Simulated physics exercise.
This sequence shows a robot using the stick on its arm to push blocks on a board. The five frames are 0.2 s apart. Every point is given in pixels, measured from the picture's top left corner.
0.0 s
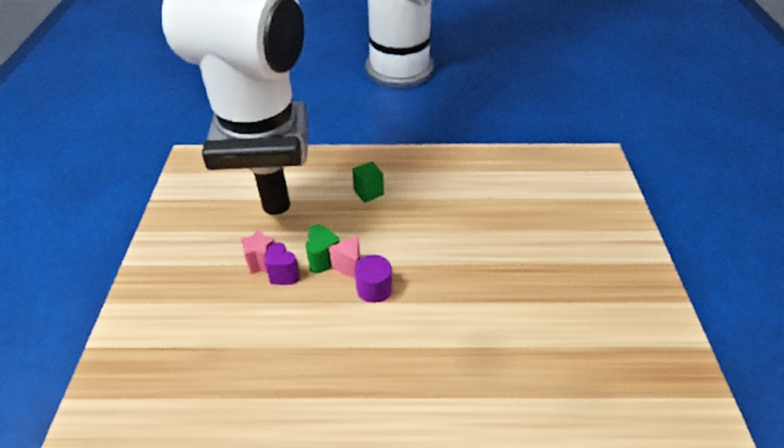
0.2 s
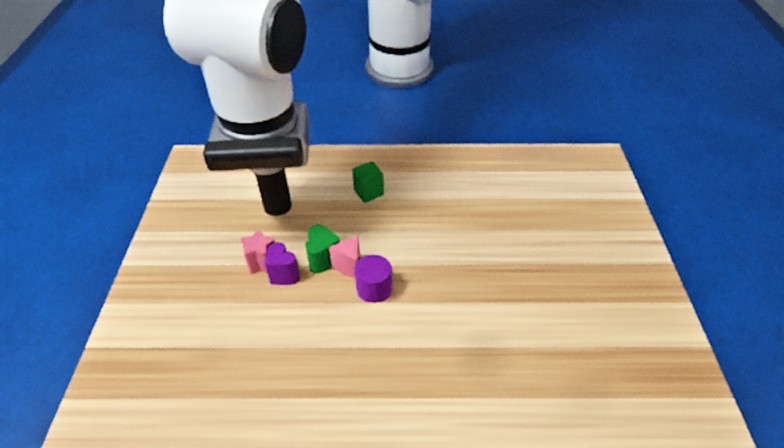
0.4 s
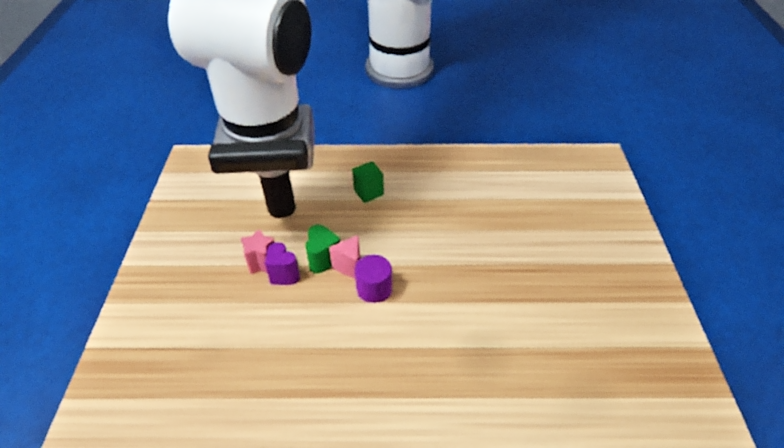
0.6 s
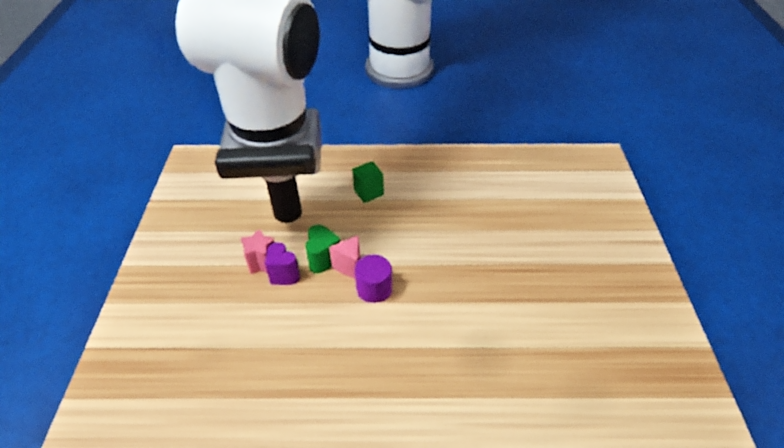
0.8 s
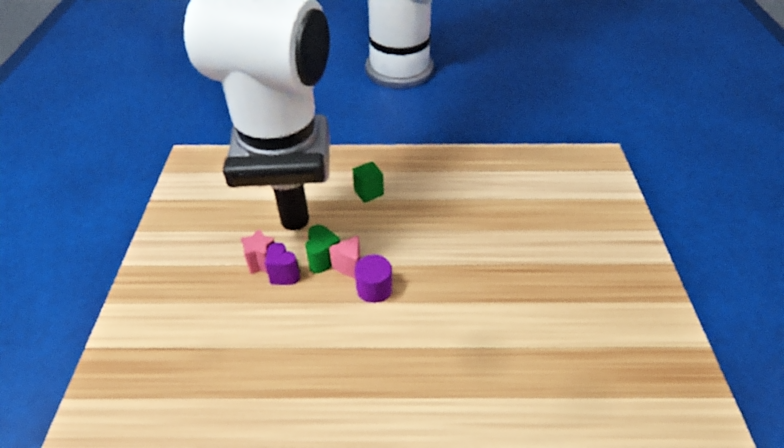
In this clip, a robot arm with a black stick moves slightly right and toward the cluster of pink, purple and green blocks on a wooden board, while those blocks and a separate green block stay still.
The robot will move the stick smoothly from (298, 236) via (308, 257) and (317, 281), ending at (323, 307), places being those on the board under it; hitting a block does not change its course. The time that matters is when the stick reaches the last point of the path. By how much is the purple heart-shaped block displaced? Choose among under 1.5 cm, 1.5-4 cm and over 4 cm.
Travel: Within 1.5 cm.
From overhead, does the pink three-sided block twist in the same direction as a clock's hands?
Going by the path, no.
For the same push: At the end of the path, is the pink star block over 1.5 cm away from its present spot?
I'd say no.
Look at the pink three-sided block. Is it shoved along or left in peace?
In the end it has been moved.
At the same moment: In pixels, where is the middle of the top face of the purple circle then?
At the end it should sit near (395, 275).
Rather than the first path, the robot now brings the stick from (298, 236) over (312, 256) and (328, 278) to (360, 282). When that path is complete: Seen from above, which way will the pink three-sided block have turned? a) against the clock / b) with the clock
a: Against the clock.
On the path given first. One third of the way, stick at (306, 242); green heart-shaped block at (332, 249); pink three-sided block at (359, 253), turned 20° anticlockwise; purple circle at (385, 273).
Two thirds of the way, stick at (314, 266); green heart-shaped block at (348, 264), turned 50° anticlockwise; pink three-sided block at (373, 255), turned 60° anticlockwise; purple circle at (388, 274).
At the end, stick at (320, 292); pink star block unmoved; purple heart-shaped block unmoved; green heart-shaped block at (355, 276), turned 100° anticlockwise; pink three-sided block at (375, 254), turned 75° anticlockwise; purple circle at (394, 274).
